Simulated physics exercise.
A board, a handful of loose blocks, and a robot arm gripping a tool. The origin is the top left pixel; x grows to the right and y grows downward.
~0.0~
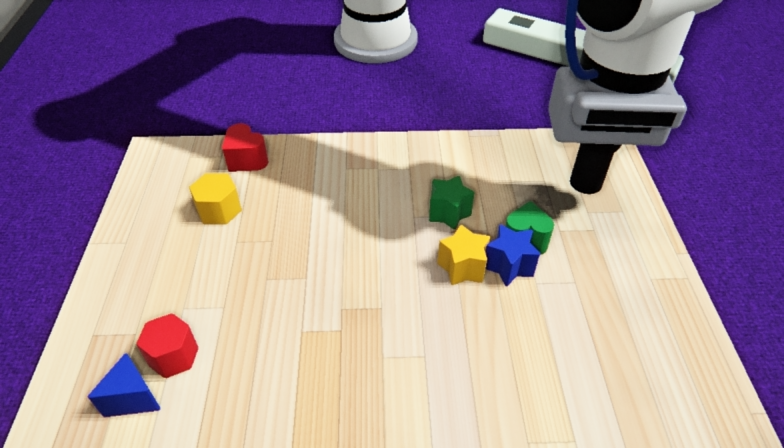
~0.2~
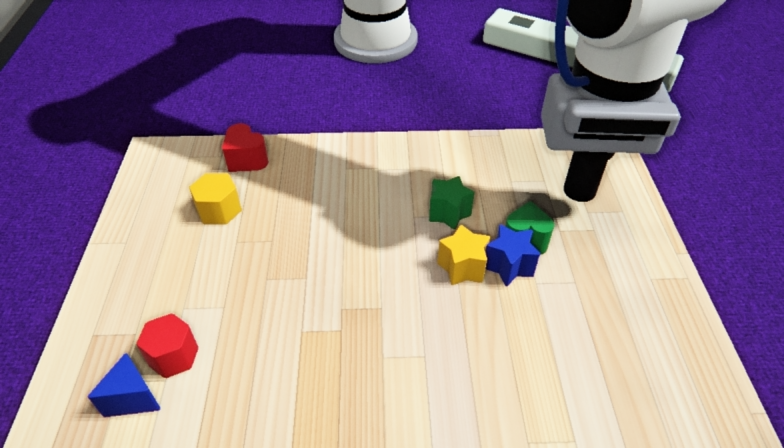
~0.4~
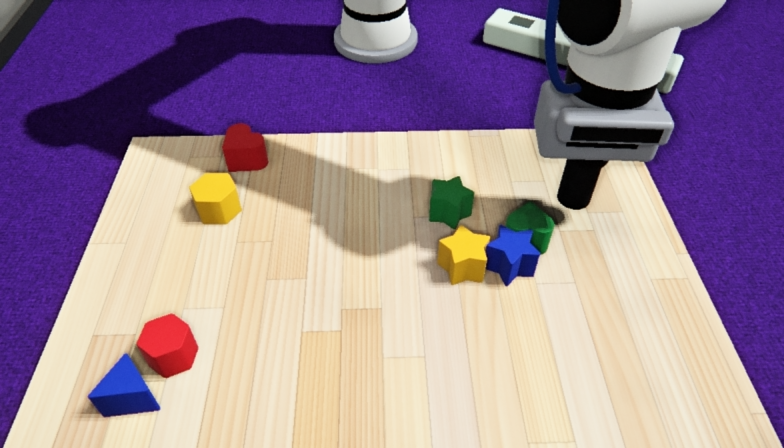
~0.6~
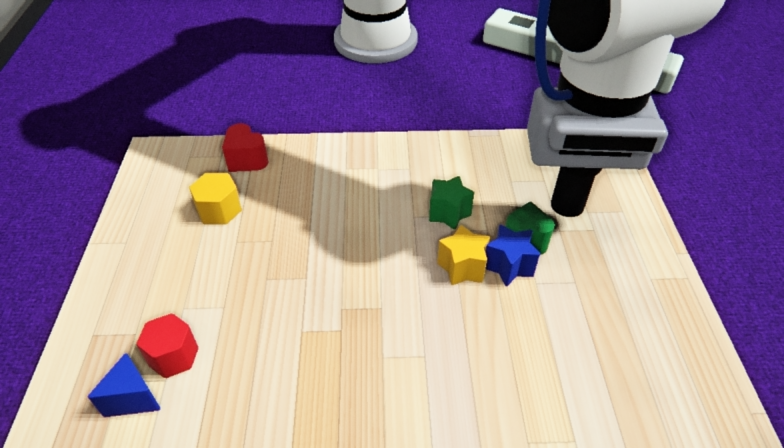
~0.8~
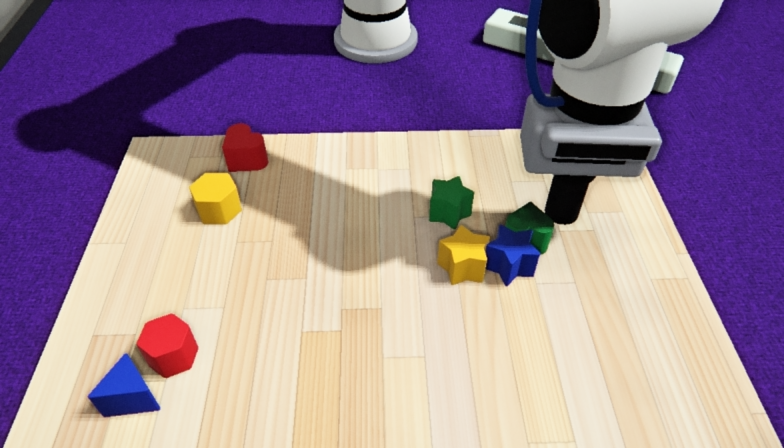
A robot arm holding a black tool moved slowly down and slightly left toward the green heart-shaped block, near three star-shaped blocks on a wooden board, while all the blocks stayed still.
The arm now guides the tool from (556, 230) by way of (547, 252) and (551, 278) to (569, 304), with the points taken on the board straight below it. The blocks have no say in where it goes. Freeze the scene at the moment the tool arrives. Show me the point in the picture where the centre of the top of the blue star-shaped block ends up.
Its top middle will sit at (499, 254).
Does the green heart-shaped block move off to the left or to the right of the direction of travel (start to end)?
Seen from start to end, it moves right.
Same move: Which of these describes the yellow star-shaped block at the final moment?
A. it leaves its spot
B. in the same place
I choose A.
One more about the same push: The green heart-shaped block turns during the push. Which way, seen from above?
Spin direction: Clockwise.
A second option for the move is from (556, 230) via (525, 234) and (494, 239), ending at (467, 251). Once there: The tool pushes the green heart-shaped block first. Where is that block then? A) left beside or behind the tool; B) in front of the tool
I choose B.
The first path, step by step. Halfway along, tool at (552, 249); yellow star-shaped block at (455, 249), turned 30° clockwise; blue star-shaped block at (499, 254), turned 25° anticlockwise; green heart-shaped block at (517, 227), turned 40° clockwise.
At the end, tool at (575, 288); yellow star-shaped block at (455, 249), turned 30° clockwise; blue star-shaped block at (499, 254), turned 25° anticlockwise; green heart-shaped block at (517, 227), turned 40° clockwise.
